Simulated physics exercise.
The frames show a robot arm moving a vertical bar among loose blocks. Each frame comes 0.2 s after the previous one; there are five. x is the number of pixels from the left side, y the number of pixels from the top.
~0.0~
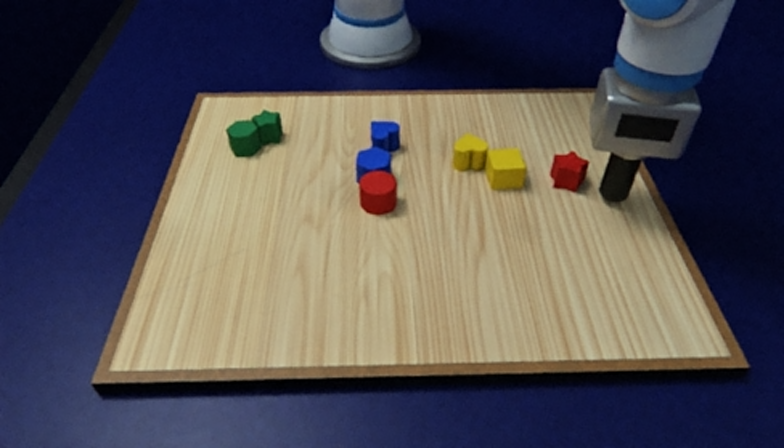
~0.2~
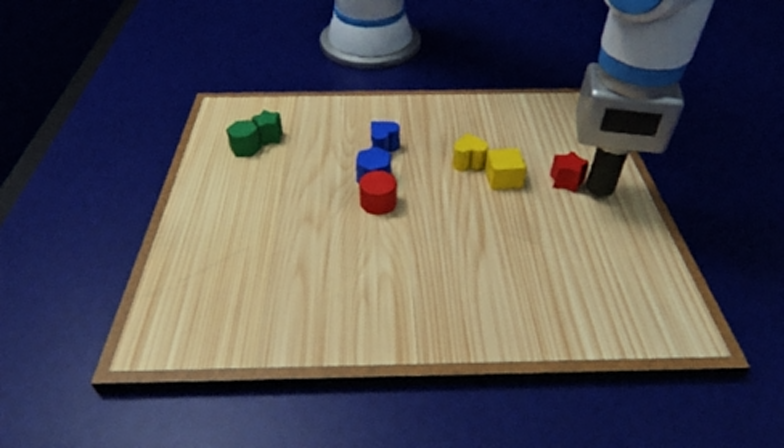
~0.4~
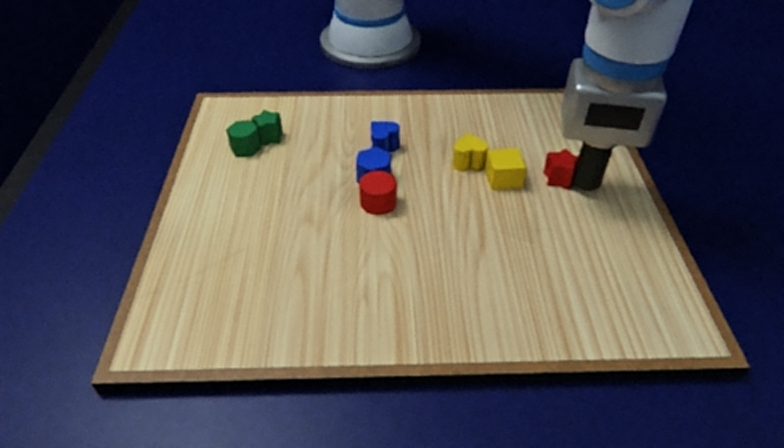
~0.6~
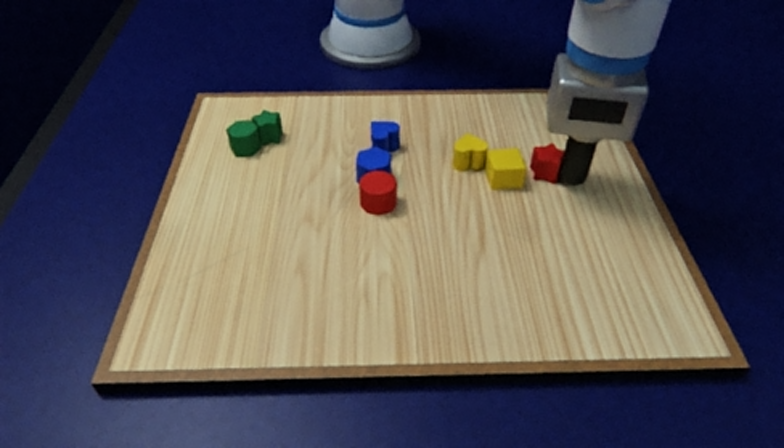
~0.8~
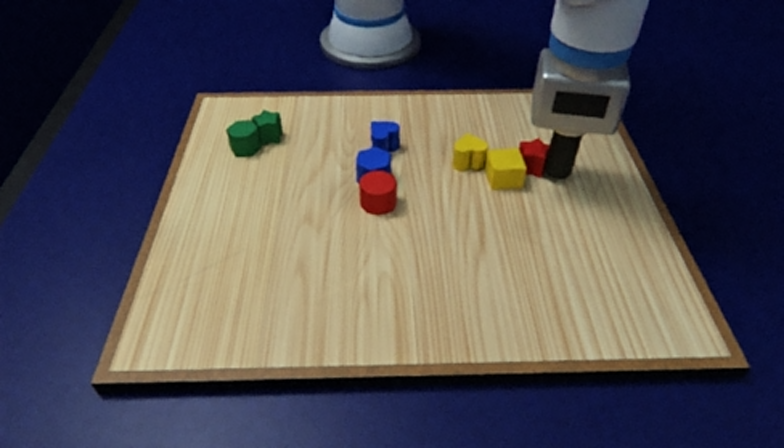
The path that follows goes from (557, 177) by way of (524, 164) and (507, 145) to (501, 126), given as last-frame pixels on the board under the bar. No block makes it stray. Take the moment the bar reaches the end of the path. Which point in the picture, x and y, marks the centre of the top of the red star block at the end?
I expect it at (483, 123).
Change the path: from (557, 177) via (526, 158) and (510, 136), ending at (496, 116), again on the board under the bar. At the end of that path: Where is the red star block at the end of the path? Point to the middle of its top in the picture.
The point I'd pick in the picture is (493, 126).
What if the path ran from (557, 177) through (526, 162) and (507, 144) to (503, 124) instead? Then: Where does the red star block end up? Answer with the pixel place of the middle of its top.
The middle of the upper face of the red star block will lie at about (483, 122) in the picture.
The first path, step by step. One third of the way, bar (525, 158); yellow four-sided block (498, 157), turned 35° anticlockwise; red star block (504, 134).
Two thirds of the way, bar (507, 139); yellow four-sided block (498, 157), turned 35° anticlockwise; red star block (484, 124), turned 30° anticlockwise.
At the end, bar (502, 120); yellow heart block not moved; yellow four-sided block (498, 157), turned 35° anticlockwise; red star block (483, 123), turned 45° anticlockwise.
